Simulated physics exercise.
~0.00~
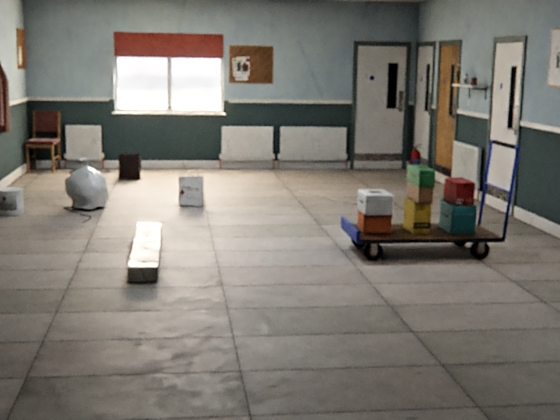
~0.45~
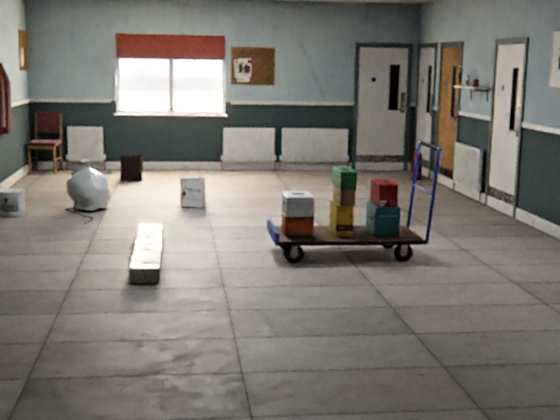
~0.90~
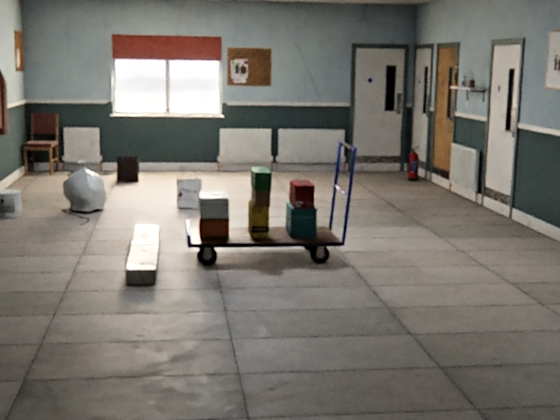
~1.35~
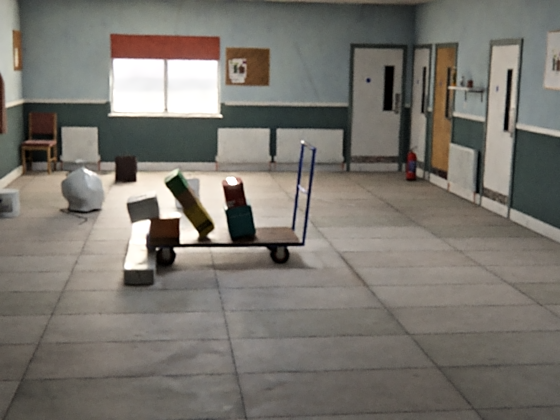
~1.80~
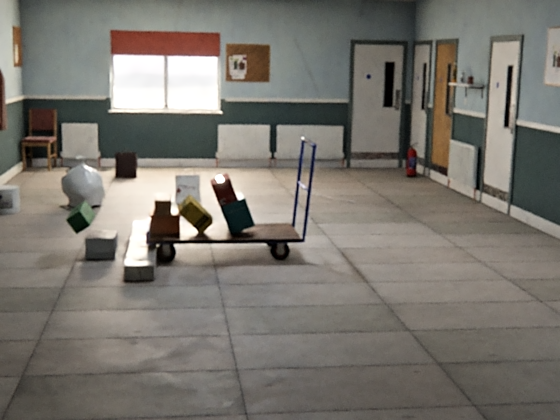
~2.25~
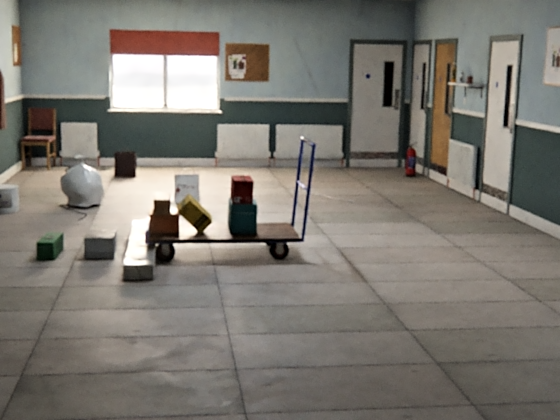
Flatbed cart rolling left into a low kerb and stopping, its stacked boxes toppling, white and green ones landing on the floor beyond.
